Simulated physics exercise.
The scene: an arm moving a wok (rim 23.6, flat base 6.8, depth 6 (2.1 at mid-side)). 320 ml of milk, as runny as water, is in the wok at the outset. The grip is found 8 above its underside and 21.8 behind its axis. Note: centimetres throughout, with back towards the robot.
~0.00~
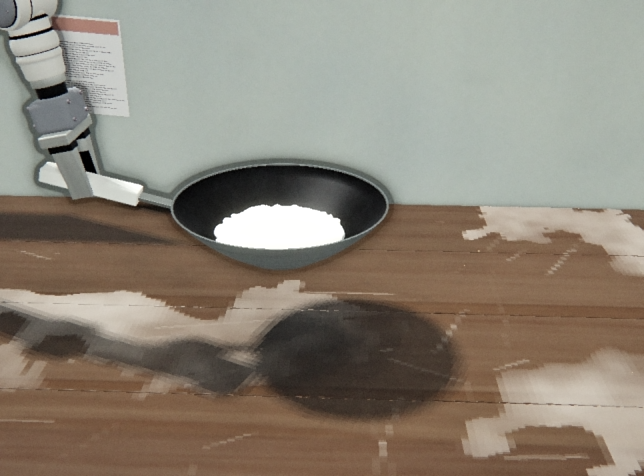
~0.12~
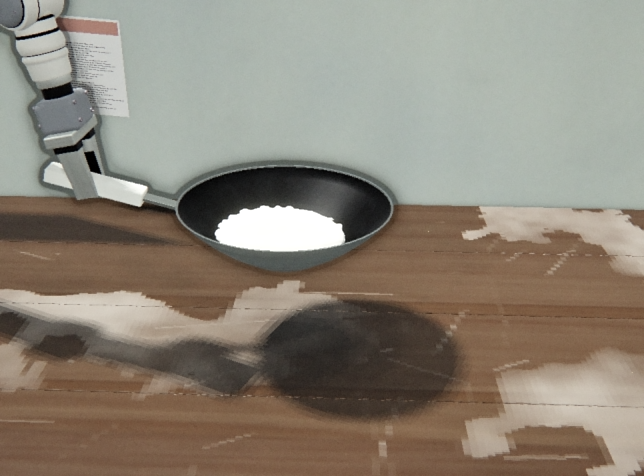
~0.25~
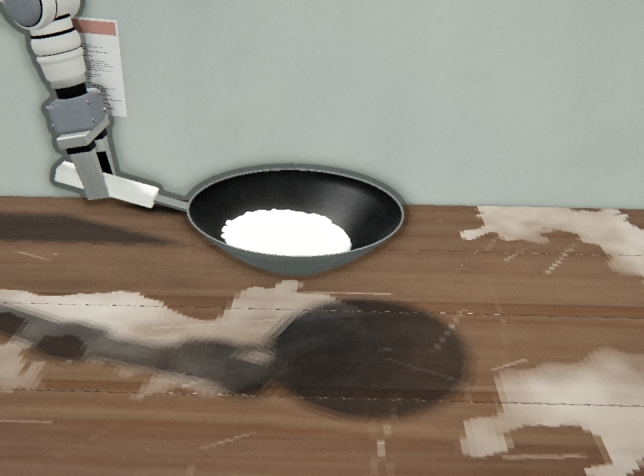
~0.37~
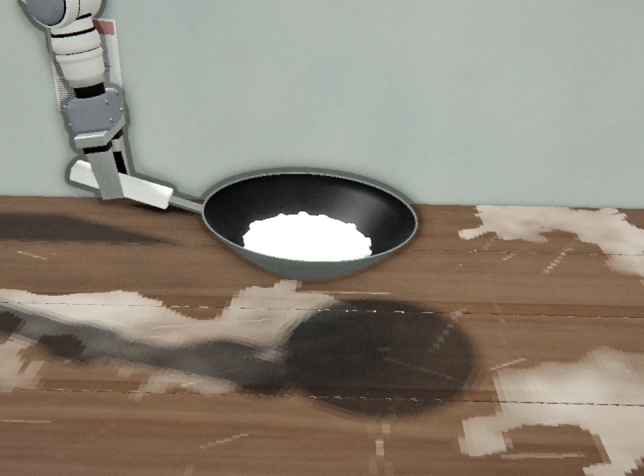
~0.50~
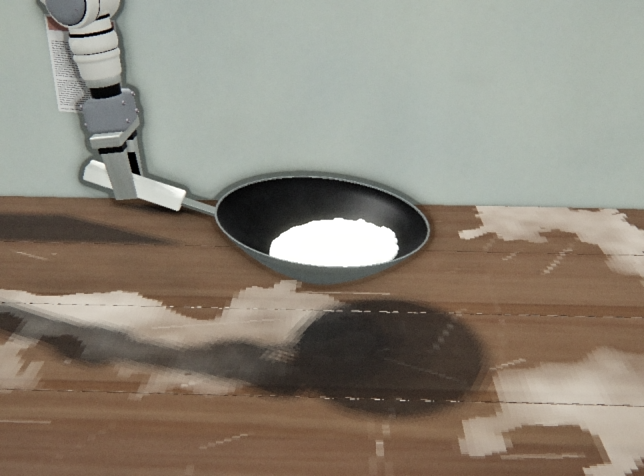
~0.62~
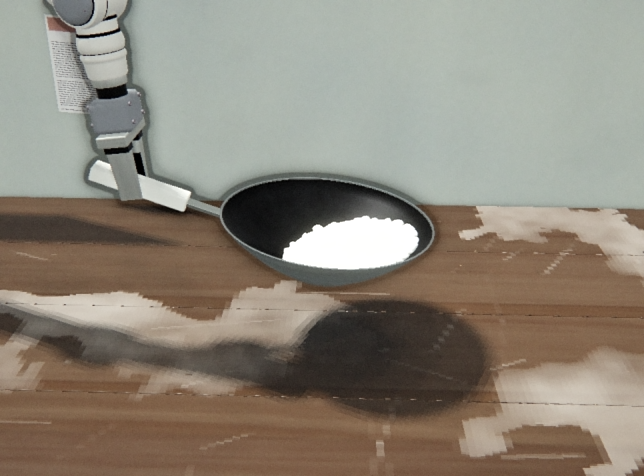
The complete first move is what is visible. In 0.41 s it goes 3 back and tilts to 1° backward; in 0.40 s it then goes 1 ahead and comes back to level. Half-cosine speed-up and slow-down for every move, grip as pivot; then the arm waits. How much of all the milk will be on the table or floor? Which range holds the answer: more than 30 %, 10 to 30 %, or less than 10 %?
The range is less than 10 %.
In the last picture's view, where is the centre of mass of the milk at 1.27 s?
Near (306, 236).
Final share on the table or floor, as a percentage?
Roughly 0 per cent.
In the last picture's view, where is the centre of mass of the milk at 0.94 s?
About (296, 235) in the last view.
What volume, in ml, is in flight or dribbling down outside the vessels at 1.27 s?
Amount outside the vessels: Near 0 ml.
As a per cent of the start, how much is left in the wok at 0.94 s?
100 per cent or thereabouts.
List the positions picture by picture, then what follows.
The first picture shows wok middle at (281, 227), level; upper third of the milk around (281, 231), from x 220 to 345, top at y 210; 315 ml in the wok.
The second picture shows wok middle at (285, 229), level; upper third of the milk around (273, 232), from x 220 to 345, top at y 210.
The third picture shows wok middle at (295, 233), tilted 2° forward; upper third of the milk around (269, 234), from x 225 to 350, top at y 210.
The fourth picture shows wok middle at (309, 237), tilted 3° forward; upper third of the milk around (290, 239), from x 245 to 370, top at y 215.
The fifth picture shows wok middle at (320, 242), tilted 5° forward; upper third of the milk around (347, 245), from x 270 to 395, top at y 220.
The sixth picture shows wok middle at (325, 243), tilted 5° forward; upper third of the milk around (376, 243), from x 285 to 415, top at y 220; 315 ml in the wok.
After 0.94 s, level, liquid up to 15 above the table; 315 ml in the wok.
After 1.27 s, level, liquid up to 14 above the table; 315 ml in the wok.
After 1.63 s, level, liquid up to 14 above the table; 315 ml in the wok.
After 2.43 s, level, liquid up to 15 above the table; 315 ml in the wok.
At rest, 315 ml in the wok. That is 0 % on the table or floor.
